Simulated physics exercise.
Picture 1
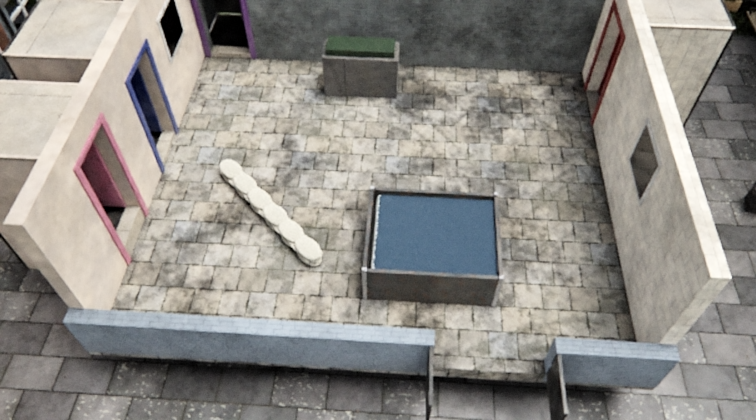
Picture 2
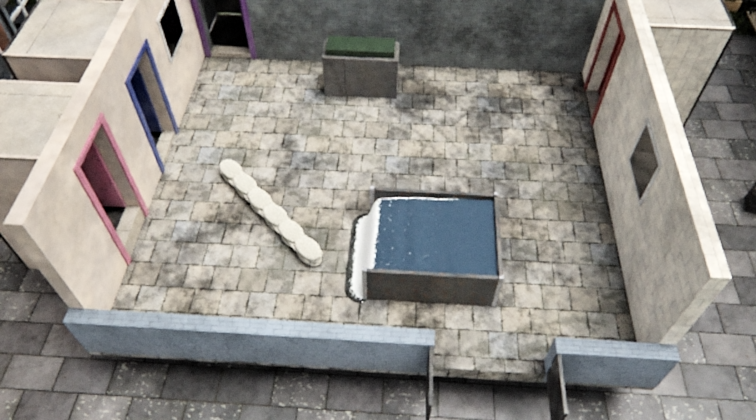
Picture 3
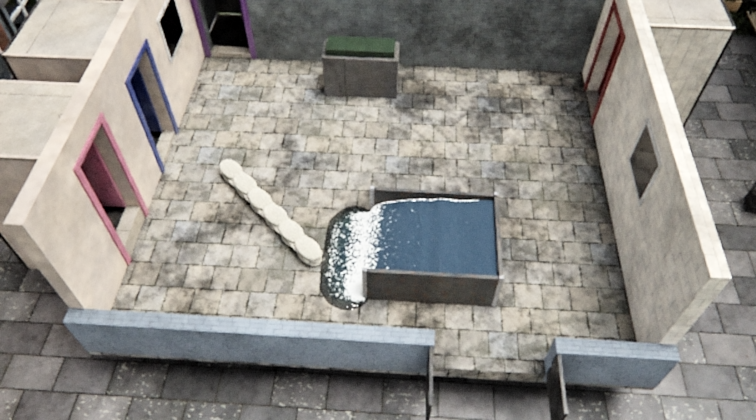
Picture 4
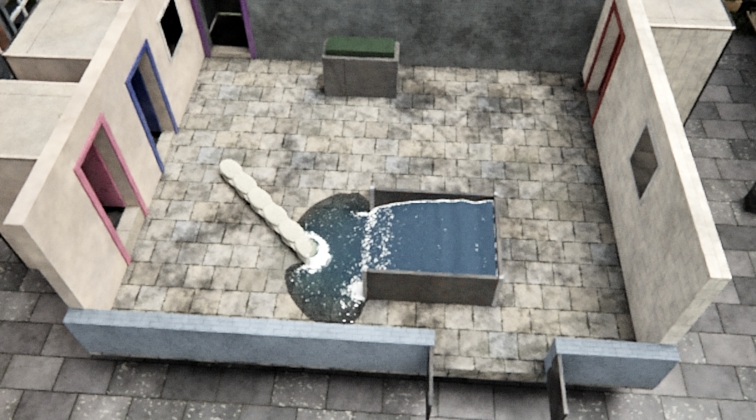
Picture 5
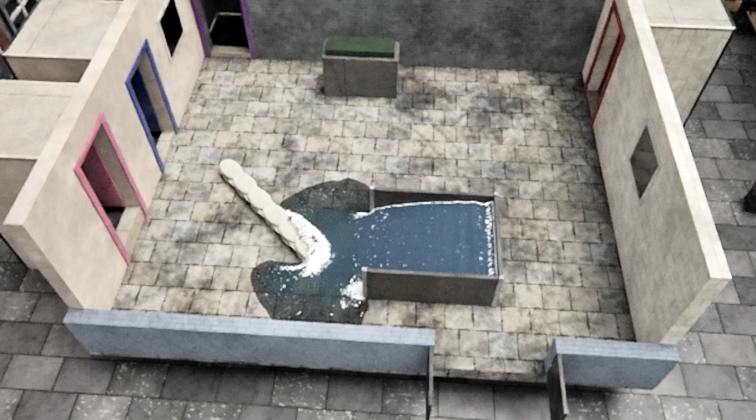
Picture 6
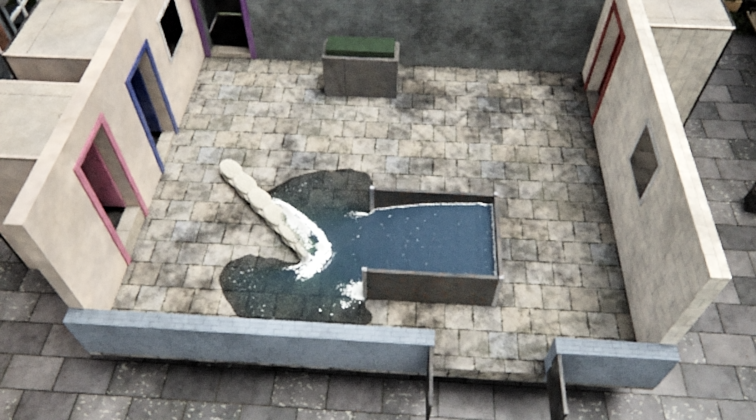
At the start, a tank of still blue water sits in a walled, paved court near a pale row of stacked sandbags. The tank's left side opens and white, foaming water pours onto the paving. It reaches the sandbags' lower end, churns against them, and spreads in dark sheets on both sides.
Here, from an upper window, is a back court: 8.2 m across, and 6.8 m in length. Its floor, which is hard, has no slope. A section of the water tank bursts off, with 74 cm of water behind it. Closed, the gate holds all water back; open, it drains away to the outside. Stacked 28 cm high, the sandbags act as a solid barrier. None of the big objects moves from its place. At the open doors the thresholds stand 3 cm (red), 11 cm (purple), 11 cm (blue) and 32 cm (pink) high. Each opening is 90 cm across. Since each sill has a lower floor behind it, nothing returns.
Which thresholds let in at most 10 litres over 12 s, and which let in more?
The red door lets in more; the purple door lets in more; the blue door lets in at most that; the pink door lets in at most that.
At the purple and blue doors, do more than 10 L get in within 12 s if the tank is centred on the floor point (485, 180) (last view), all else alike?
Relative to the limit, purple is beyond it and blue is beyond it.
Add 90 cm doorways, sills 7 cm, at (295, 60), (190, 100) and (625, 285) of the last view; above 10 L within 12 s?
Per doorway, in order: Sufficient / sufficient / insufficient.
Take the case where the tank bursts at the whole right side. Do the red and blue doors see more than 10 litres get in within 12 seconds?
Red beyond, blue short.
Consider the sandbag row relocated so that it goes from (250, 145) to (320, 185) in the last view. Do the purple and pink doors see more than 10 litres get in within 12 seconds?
At the purple door the limit is exceeded, and at the pink door it is not reached.
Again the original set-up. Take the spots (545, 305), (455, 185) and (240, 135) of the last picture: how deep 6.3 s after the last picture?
Close to 1, 0 and 8 centimetres.
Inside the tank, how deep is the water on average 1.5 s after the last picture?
About 21 cm.
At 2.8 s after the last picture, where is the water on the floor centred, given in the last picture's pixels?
Balance point at about (270, 201).
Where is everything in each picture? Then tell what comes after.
In the first picture, the water tank at (433, 234) is whole and still, 74 cm deep.
In the second picture, water pours out at (371, 248) and has run 0.8 m, to (355, 296); typically 10 cm deep outside, 74 cm at the water tank's back.
In the third picture, the front is at (343, 305), 1.0 m from the gap at (371, 249); 1.1 m2 of floor is under water; 74 cm left at the back of the water tank.
In the fourth picture, water pours out at (371, 250) and has run 1.4 m, to (296, 295); typically 10 cm deep outside, 71 cm at the water tank's back.
In the fifth picture, the front is at (257, 283), 1.9 m from the gap at (371, 250); 3.8 m2 of floor is under water; 64 cm left at the back of the water tank.
In the sixth picture, water pours out at (371, 250) and has run 2.4 m, to (225, 282); typically 5 cm deep outside, 63 cm at the water tank's back.
Then, 0.7 s after the last picture water covers 25 % of the floor and is deepest (46 cm) near (324, 257); red door not reached, purple door not reached, blue door not reached, pink door not reached.
Then, 1.5 s after the last picture water covers 35 % of the floor and is deepest (38 cm) near (111, 311); red door not reached, purple door not reached, blue door not reached, pink door 10 cm at the sill, 0 L in.
Then, 2.8 s after the last picture water covers 50 % of the floor and is deepest (26 cm) near (207, 75); red door not reached, purple door 25 cm at the sill, 57 L in, blue door 10 cm at the sill, 0 L in, pink door 12 cm at the sill, 0 L in.
Then, 6.3 s after the last picture water covers 60 % of the floor and is deepest (15 cm) near (294, 62); red door not reached, purple door 14 cm at the sill, 154 L in, blue door 10 cm at the sill, 2 L in, pink door 6 cm at the sill, 0 L in.
Then, 11.3 s after the last picture water covers 95 % of the floor and is deepest (7 cm) near (322, 91); red door 6 cm at the sill, 22 L in, purple door 6 cm at the sill, 159 L in, blue door 6 cm at the sill, 2 L in, pink door 5 cm at the sill, 0 L in.
